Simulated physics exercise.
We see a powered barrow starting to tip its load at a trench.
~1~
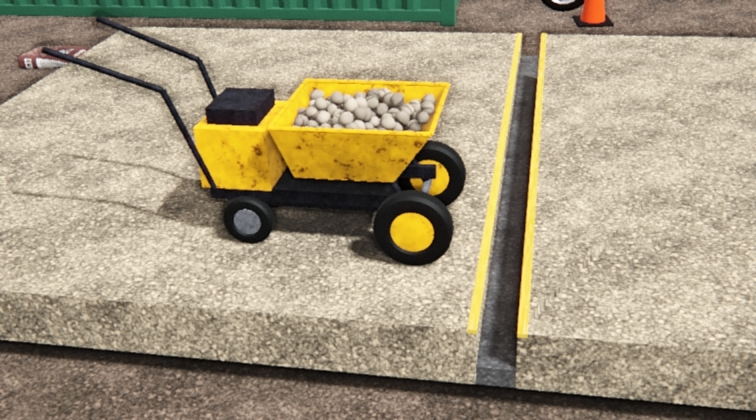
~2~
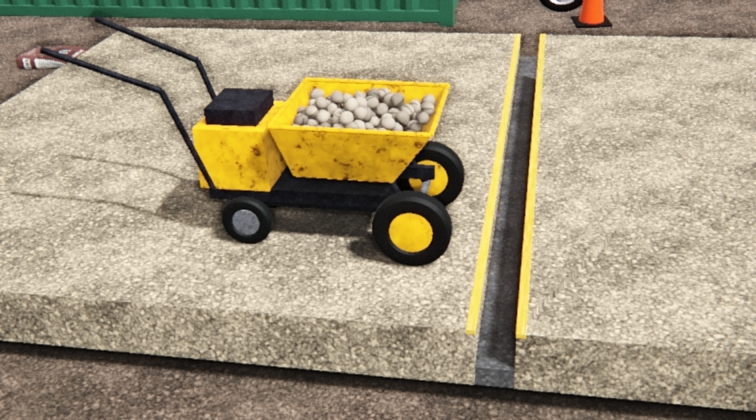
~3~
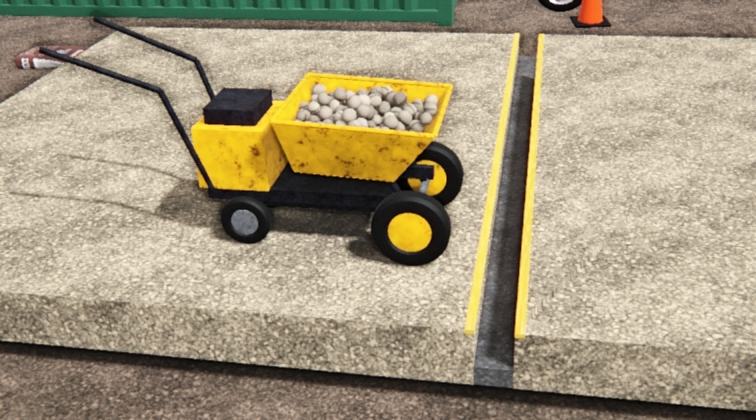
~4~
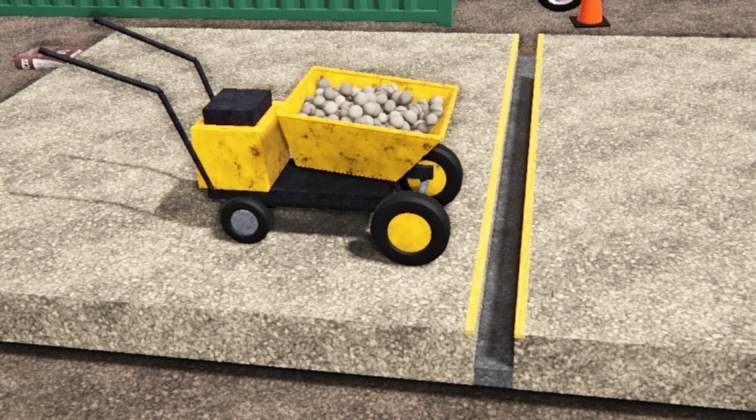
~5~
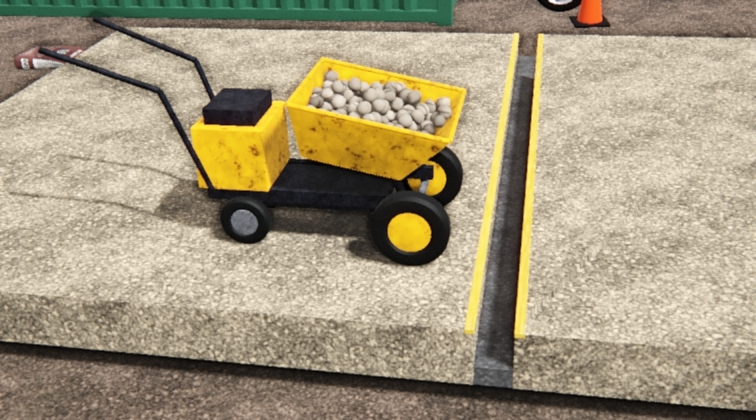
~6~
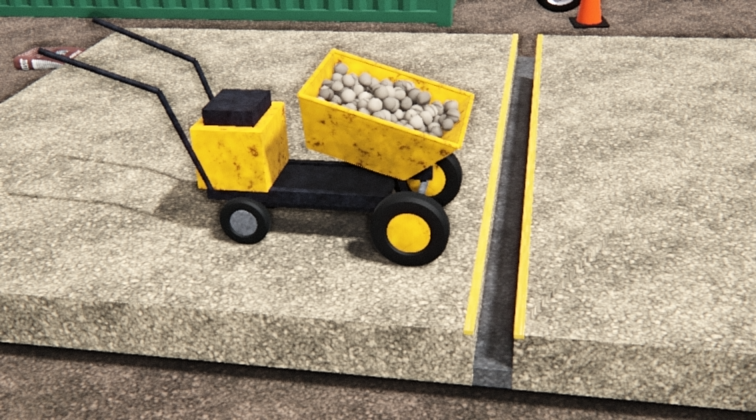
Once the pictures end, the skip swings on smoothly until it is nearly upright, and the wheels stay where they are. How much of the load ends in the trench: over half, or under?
In the trench: Less than half.
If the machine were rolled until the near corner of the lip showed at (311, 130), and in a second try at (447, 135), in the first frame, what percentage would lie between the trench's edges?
Roughly 30 per cent, and 10 per cent.
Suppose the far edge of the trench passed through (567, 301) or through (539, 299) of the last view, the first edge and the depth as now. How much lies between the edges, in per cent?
About 70 and 40 per cent.
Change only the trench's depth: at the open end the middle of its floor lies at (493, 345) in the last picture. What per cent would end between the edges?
Some 20 per cent.
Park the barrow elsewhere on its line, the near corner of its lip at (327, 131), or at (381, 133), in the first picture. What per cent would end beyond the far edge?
First some 0, then 30 per cent.
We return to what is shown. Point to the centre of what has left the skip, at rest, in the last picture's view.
Near (557, 237).
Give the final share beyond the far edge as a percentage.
Roughly 75 in a hundred.
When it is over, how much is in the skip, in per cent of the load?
About 0 per cent.
Soon after the last picture, skip tipped steeply; all in the skip.
A little later, skip tipped steeply; most in the skip; a small part beyond it; a small part falling.
Later still, skip tipped right over; a small part in the skip; a small part in or heaped over the trench; most beyond it.
By the end, skip tipped right over; a stray few in the skip; about a quarter in or heaped over the trench; most beyond it.
